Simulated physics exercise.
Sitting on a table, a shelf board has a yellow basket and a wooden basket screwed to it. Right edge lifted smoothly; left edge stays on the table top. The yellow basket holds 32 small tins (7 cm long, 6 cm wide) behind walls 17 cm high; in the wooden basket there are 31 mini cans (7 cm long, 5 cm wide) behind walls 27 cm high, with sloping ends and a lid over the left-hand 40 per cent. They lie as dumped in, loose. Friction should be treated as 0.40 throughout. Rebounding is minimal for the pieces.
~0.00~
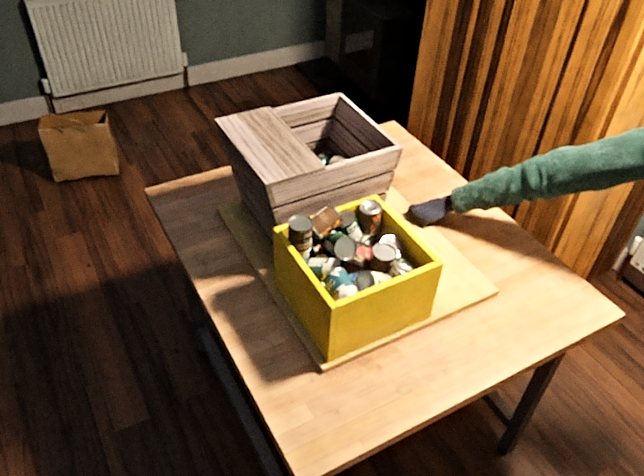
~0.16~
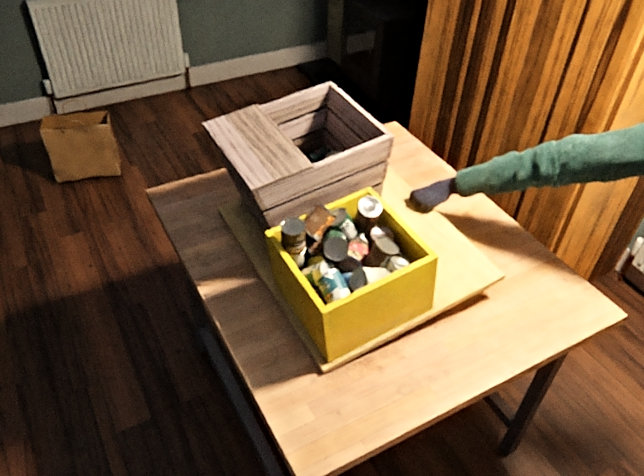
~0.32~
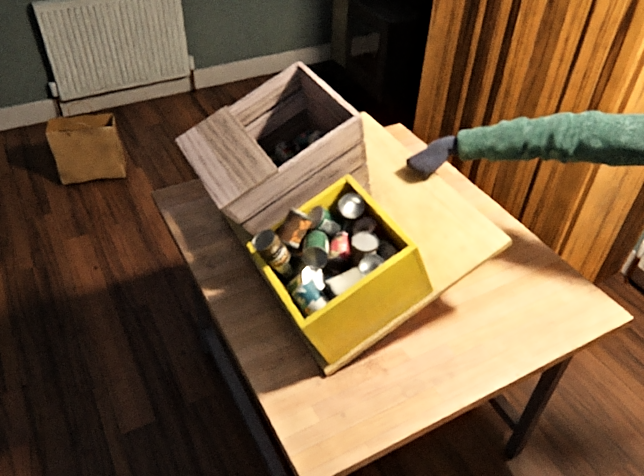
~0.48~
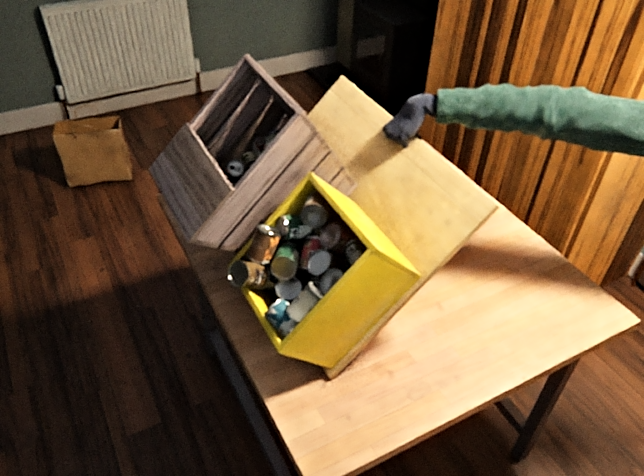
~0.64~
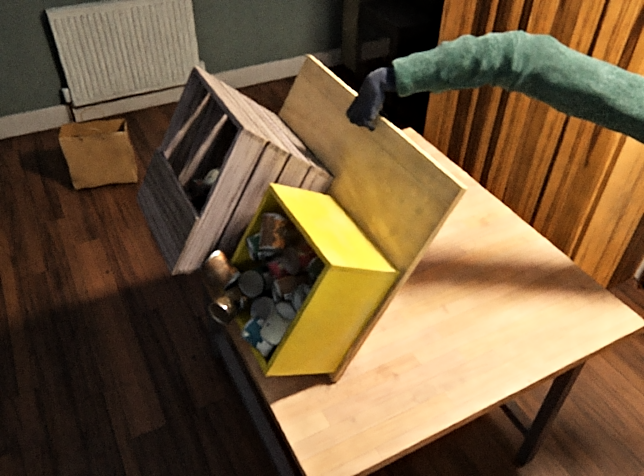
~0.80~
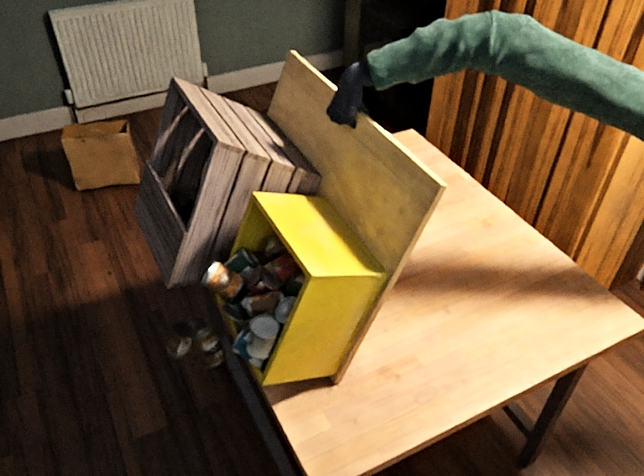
A board on a table, carrying a yellow basket of small tins and a wooden basket beside it, lies flat as a gloved hand reaches its right edge. The hand raises that edge steadily, tilting both baskets steeply left, and a few tins drop out of the yellow one.
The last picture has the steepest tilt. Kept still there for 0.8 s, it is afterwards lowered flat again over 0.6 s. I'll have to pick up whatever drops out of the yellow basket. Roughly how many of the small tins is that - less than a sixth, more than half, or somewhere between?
You'll be picking up somewhere between a sixth and a half of them.
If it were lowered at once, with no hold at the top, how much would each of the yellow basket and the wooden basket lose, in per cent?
Yellow basket 20%, wooden basket 0%.
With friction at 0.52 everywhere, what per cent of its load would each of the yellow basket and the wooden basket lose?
In that case the yellow basket sheds 30 per cent, while the wooden basket sheds 0 per cent.
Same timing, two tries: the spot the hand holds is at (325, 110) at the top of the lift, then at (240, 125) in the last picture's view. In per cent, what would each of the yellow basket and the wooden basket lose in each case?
Yellow basket: 40 %, then 90 %; wooden basket: 0 %, then 0 %.
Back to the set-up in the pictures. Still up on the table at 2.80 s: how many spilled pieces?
My count comes to close to 0.
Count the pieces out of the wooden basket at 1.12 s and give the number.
Count for the wooden basket: Roughly 0.
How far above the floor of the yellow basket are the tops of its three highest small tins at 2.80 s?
That is close to 16 centimetres.
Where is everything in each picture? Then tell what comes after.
In the first picture (each is followed by its nearest rim corner in this view; the camera pans a little), yellow basket, (336, 304); wooden basket, (270, 185); 0° from level; none out.
In the second picture, yellow basket, (327, 308); wooden basket, (257, 189); 7° from level.
In the third picture, yellow basket, (305, 323); wooden basket, (226, 207); 24° from level.
In the fourth picture, yellow basket, (282, 346); wooden basket, (194, 237); 43° from level.
In the fifth picture, yellow basket, (267, 369); wooden basket, (176, 268); 60° from level.
In the sixth picture, yellow basket, (263, 379); wooden basket, (172, 282); 67° from level; 3 out, the lowest tin at (181, 338).
After 1.12 s, tilt 67°; yellow basket 24 in, 8 out and wooden basket 31 in, 0 out.
After 1.52 s, tilt 67°; yellow basket 23 in, 9 out and wooden basket 31 in, 0 out.
After 2.08 s, tilt 7°; yellow basket 23 in, 9 out and wooden basket 31 in, 0 out.
When it is over (at 2.80 s), yellow basket 23 in, 9 out and wooden basket 31 in, 0 out. Asked share, 9 of 32, 28 per cent.
